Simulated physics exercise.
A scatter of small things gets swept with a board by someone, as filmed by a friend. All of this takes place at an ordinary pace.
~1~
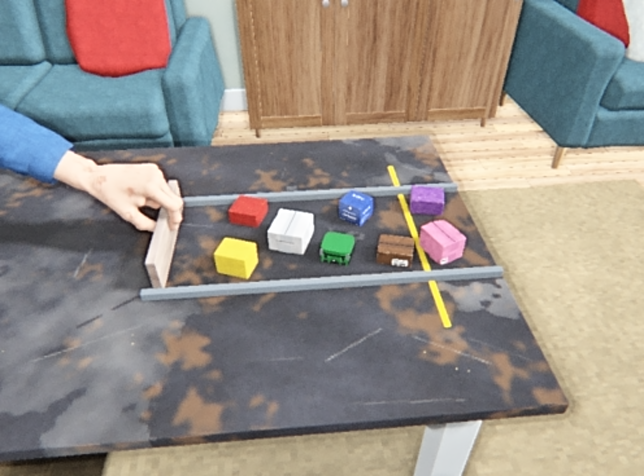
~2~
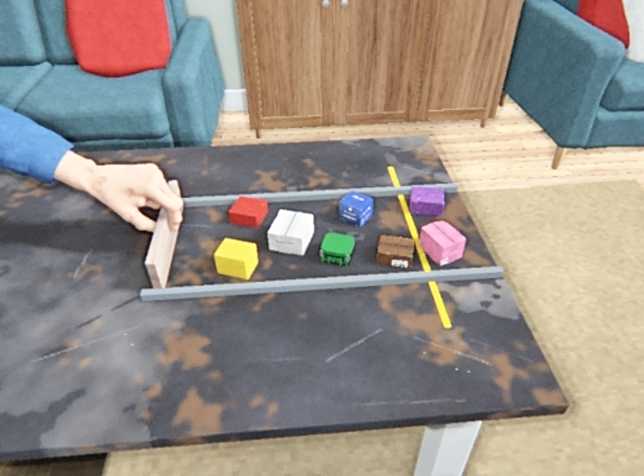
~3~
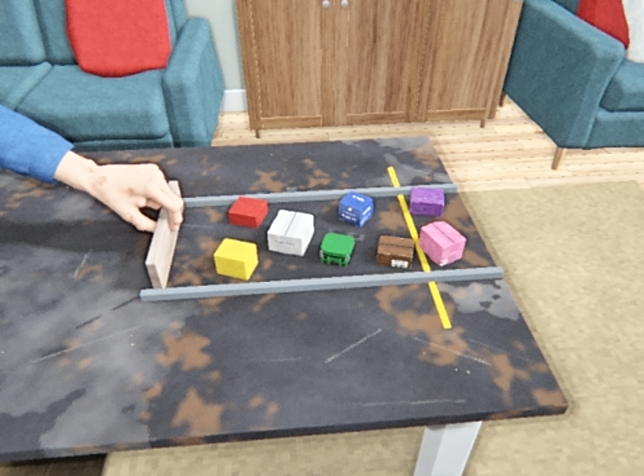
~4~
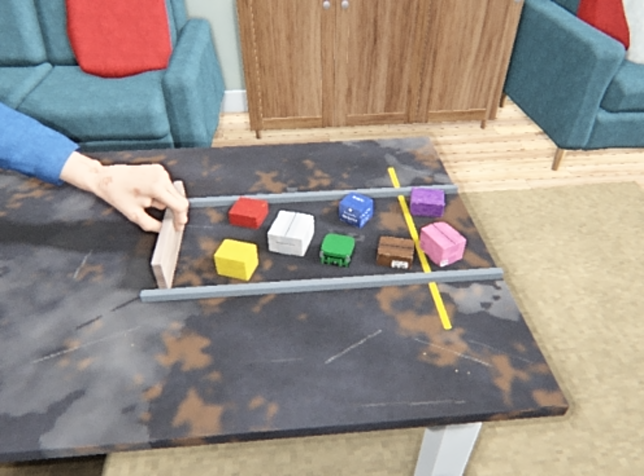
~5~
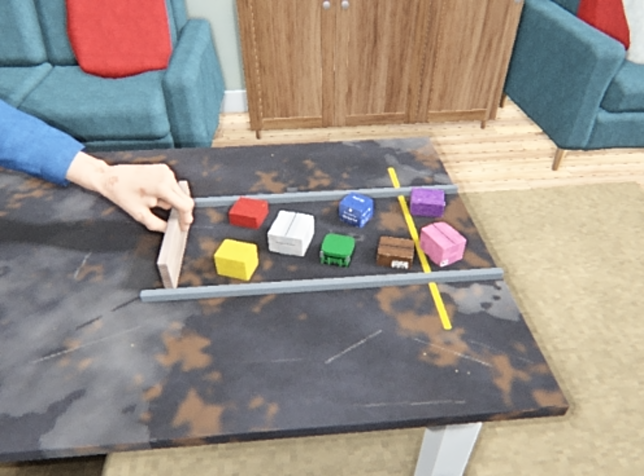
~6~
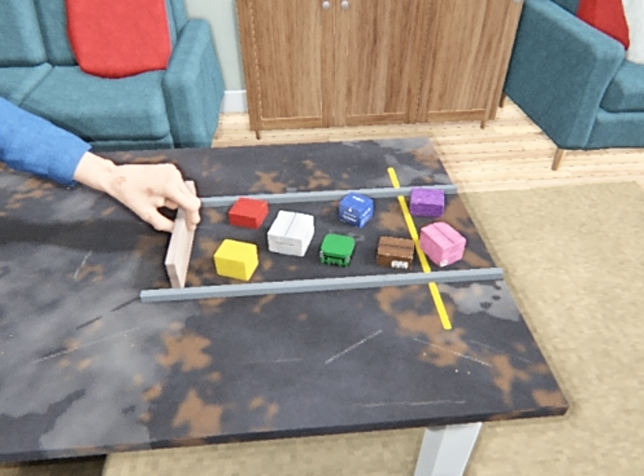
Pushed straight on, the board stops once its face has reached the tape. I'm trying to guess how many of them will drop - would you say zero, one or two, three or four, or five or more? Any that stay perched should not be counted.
I expect the edge to claim three or four.
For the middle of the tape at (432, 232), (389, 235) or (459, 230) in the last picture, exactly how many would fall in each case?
Respectively 3, 1 and 5.
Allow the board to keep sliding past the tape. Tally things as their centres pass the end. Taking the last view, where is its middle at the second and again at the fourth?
First roughly (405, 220), later roughly (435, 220).
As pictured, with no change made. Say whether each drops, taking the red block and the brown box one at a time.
Obs.: Red block still up; brown box down.
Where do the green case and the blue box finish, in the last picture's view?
Look around (466, 243) for the first and around (448, 201) for the second.
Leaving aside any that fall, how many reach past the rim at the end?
The tally is 0.
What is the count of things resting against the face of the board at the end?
Count recorded: 3.
Early on, none off yet; purple block at rest near (427, 202); pink box at rest near (442, 244); brown box at rest near (395, 252).
A while later, none off yet; purple block at rest near (427, 202); pink box travelled a little near (462, 242); brown box travelled about its own width near (430, 252).
Finally, the number that fall off is three or four; lost, brown box, pink box and purple block.
